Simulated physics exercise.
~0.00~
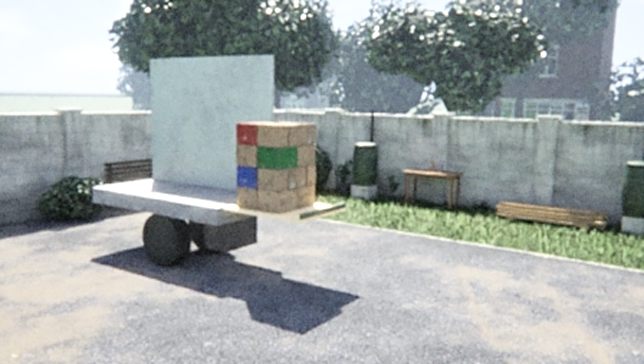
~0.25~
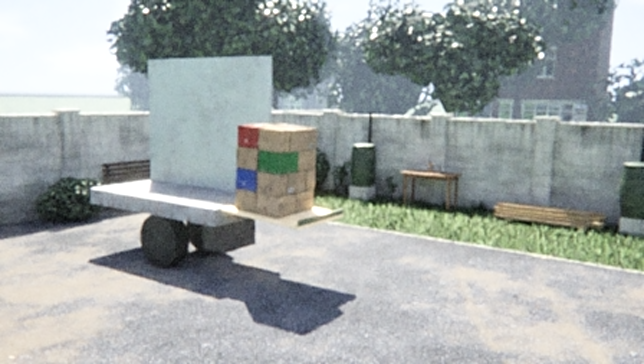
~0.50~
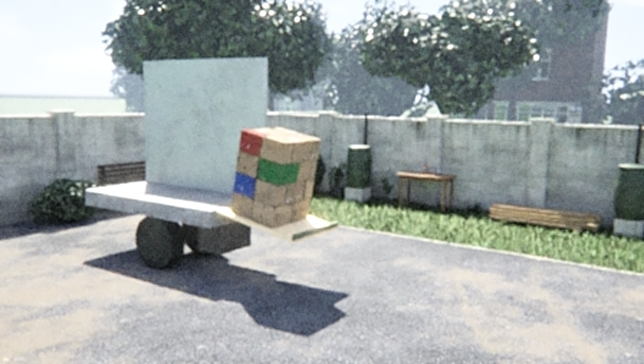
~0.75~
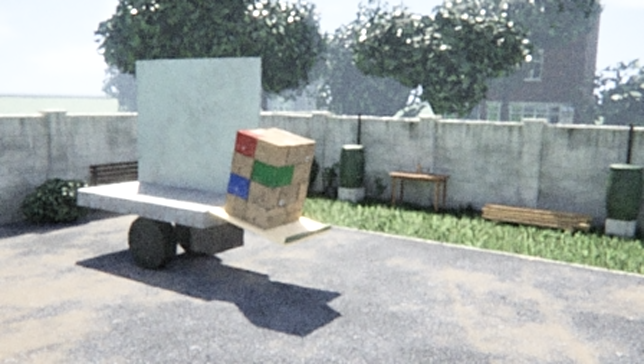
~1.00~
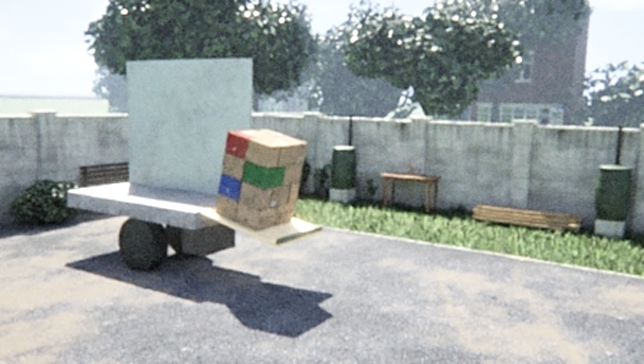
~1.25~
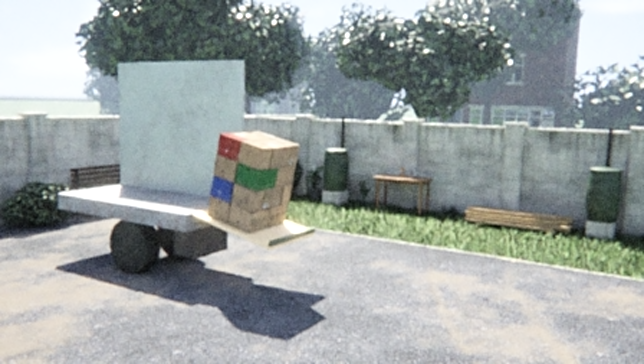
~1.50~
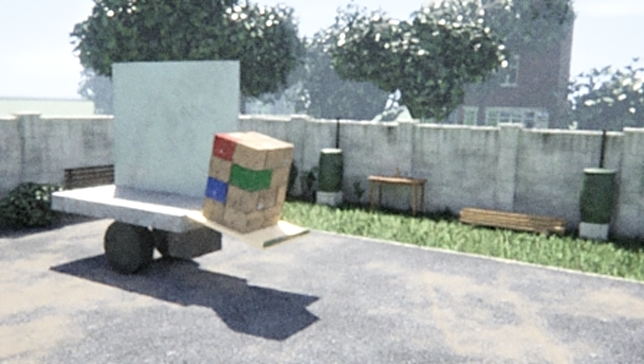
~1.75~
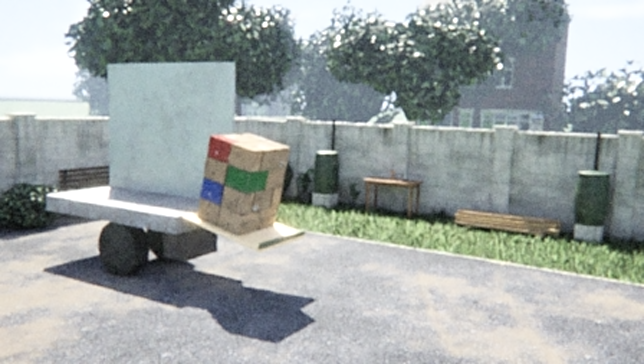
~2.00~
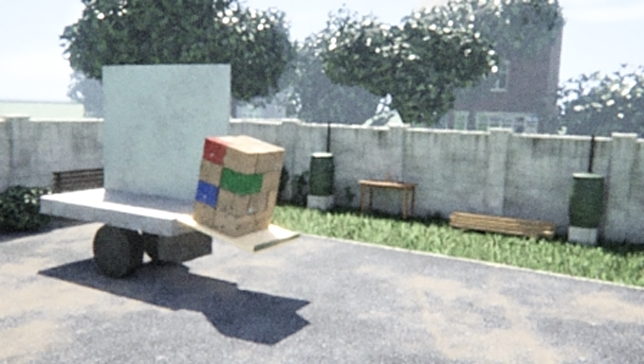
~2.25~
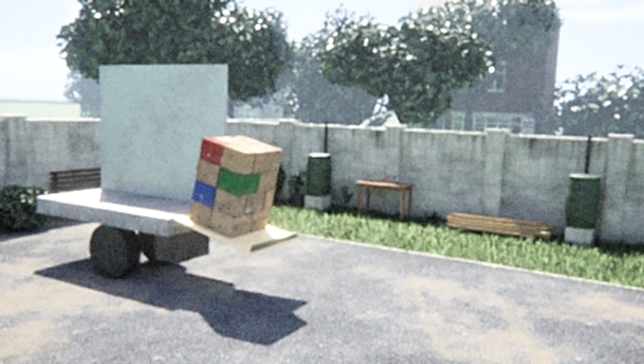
In a walled yard, a block of stacked cartons, a few coloured red, green and blue, stood on a platform behind a parked trailer; the platform's outer edge tipped down slightly, and the leaning stack stayed together on it without falling.
